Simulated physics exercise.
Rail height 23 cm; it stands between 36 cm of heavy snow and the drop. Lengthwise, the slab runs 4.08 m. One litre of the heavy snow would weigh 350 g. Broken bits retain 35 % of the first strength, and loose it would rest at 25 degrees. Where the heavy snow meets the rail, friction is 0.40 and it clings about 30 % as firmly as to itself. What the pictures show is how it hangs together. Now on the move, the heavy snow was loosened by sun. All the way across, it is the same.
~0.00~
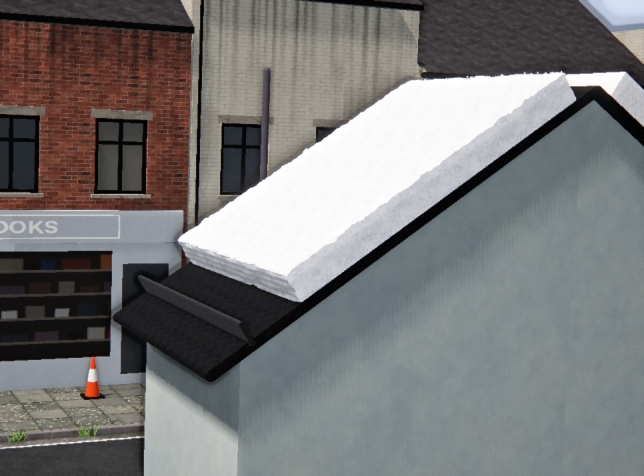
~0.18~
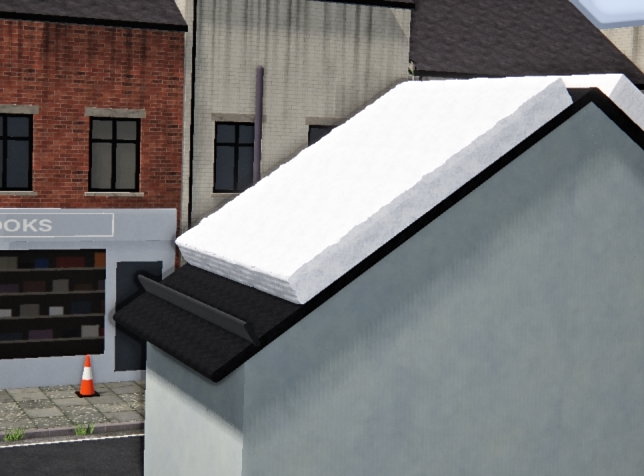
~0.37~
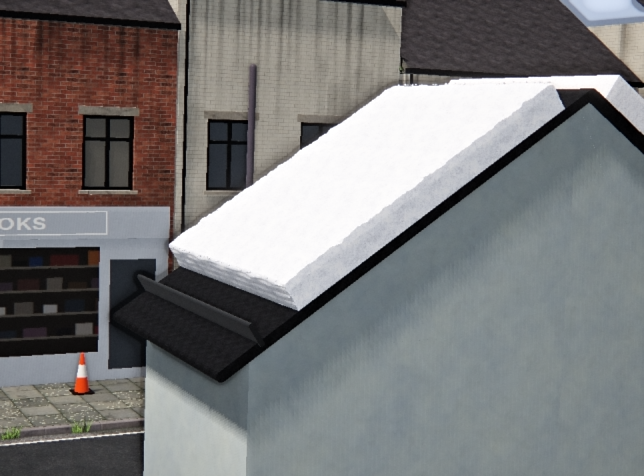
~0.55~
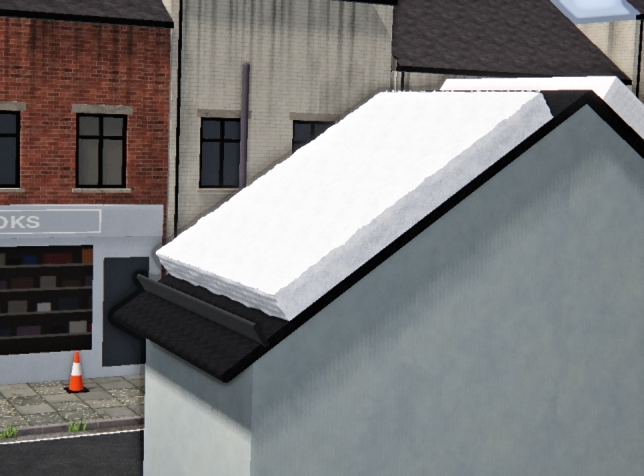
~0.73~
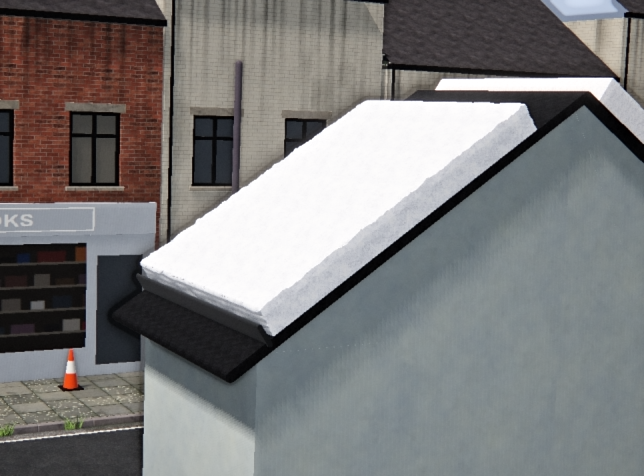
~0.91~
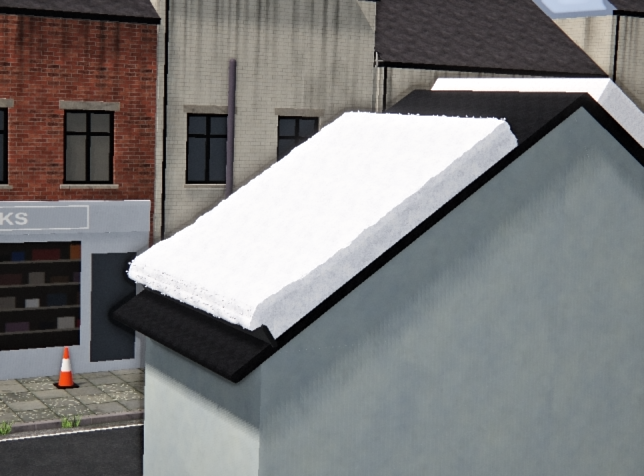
On a dark sloping roof, a thick white slab of snow slides down over the low rail.
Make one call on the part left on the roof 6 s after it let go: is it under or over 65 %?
My call: Under.
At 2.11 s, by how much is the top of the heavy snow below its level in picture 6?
The gap comes to around 0.9 metres.
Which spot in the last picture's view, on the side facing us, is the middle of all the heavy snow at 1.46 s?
The spot is somewhere around (337, 268).
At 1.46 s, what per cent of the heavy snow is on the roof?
The answer is near 90 per cent.
After 1.46 s, 91 % of the snow is on the roof.
After 2.11 s, 72 % of the snow is on the roof.
After 2.75 s, 63 % of the snow is on the roof.
After 3.40 s, 57 % of the snow is on the roof.
After 6.00 s, at the end, 55 % of the snow is on the roof.
